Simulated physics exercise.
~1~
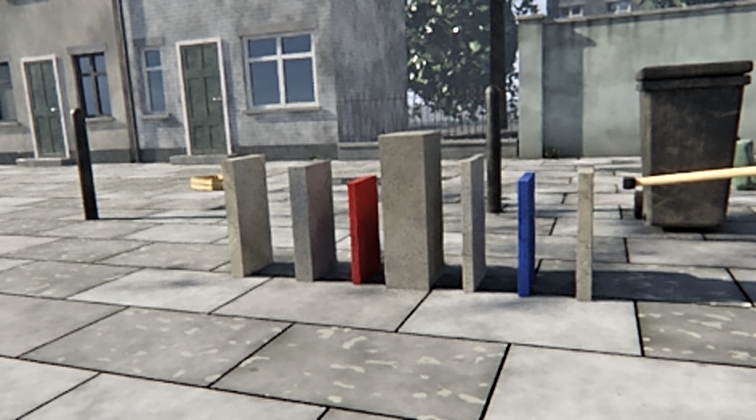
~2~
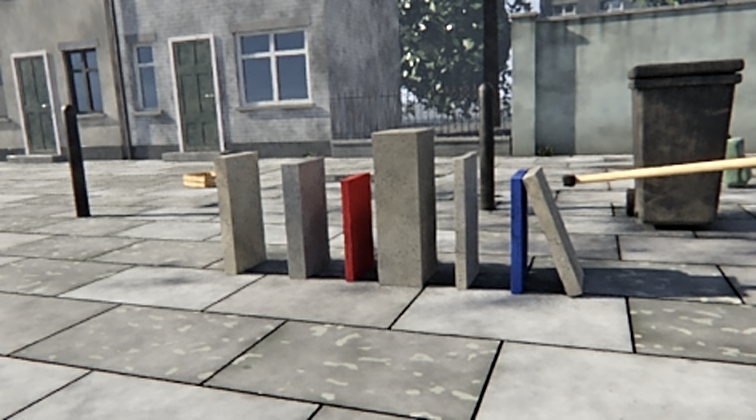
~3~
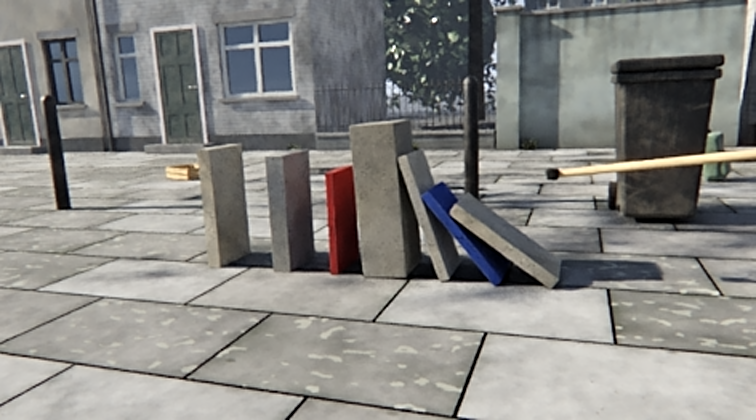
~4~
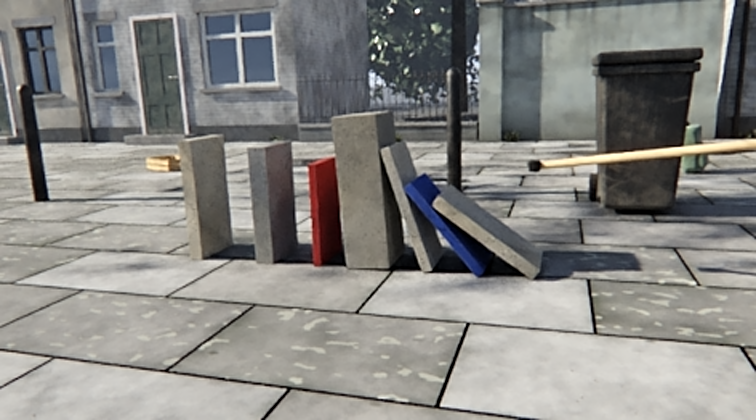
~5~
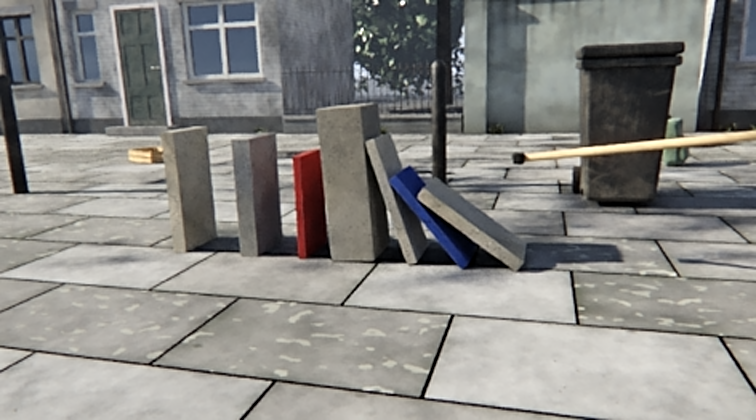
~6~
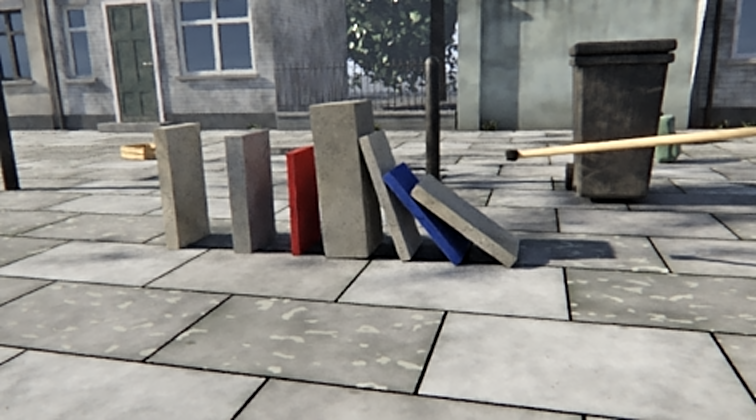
The footage shows a pole with a dark tip pushing the rightmost of seven upright slabs on a paved street; it topples left into the blue one, which tips a thin grey slab against the tallest, and the three rest leaning while the tallest, red and two leftmost slabs stay standing.
